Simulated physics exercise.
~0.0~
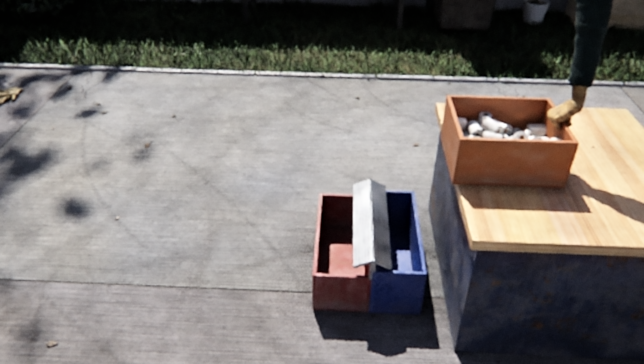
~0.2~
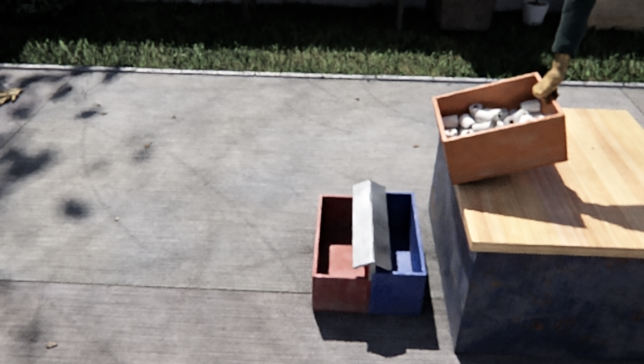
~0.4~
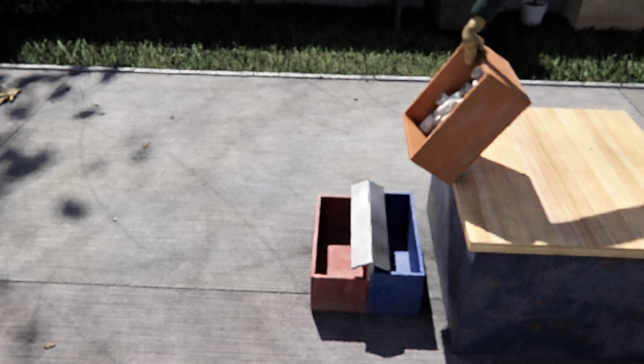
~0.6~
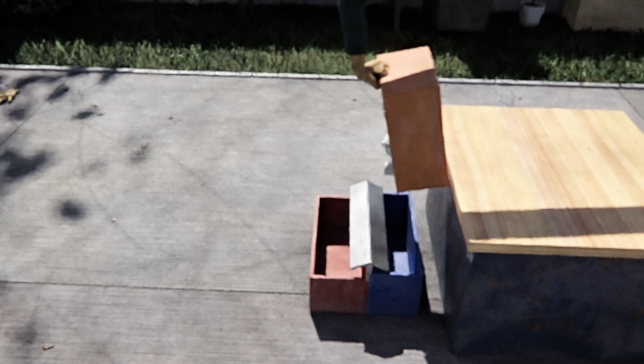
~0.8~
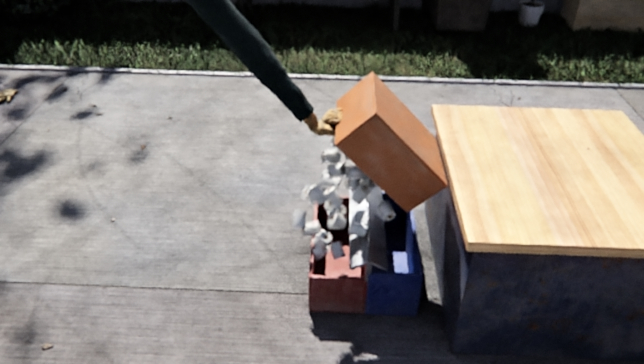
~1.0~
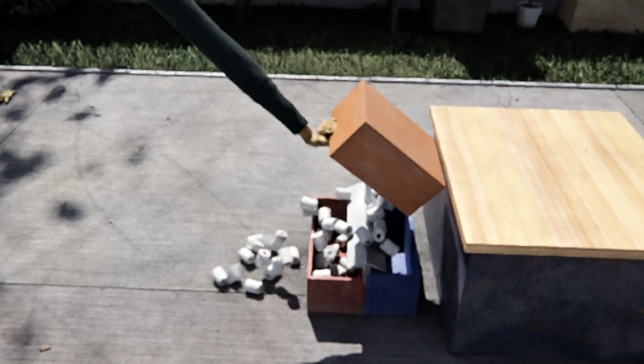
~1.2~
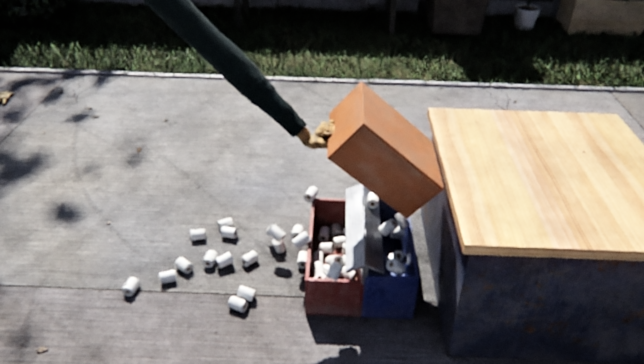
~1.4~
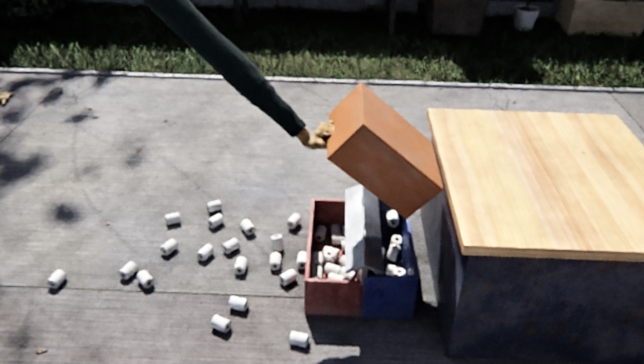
On a sunlit patio, a gloved hand tipped an orange tote of white rolls off a bench until it was nearly upside down, spilling them over a ridged pair of tubs; some landed in the red and blue tubs, while many scattered leftward across the ground.
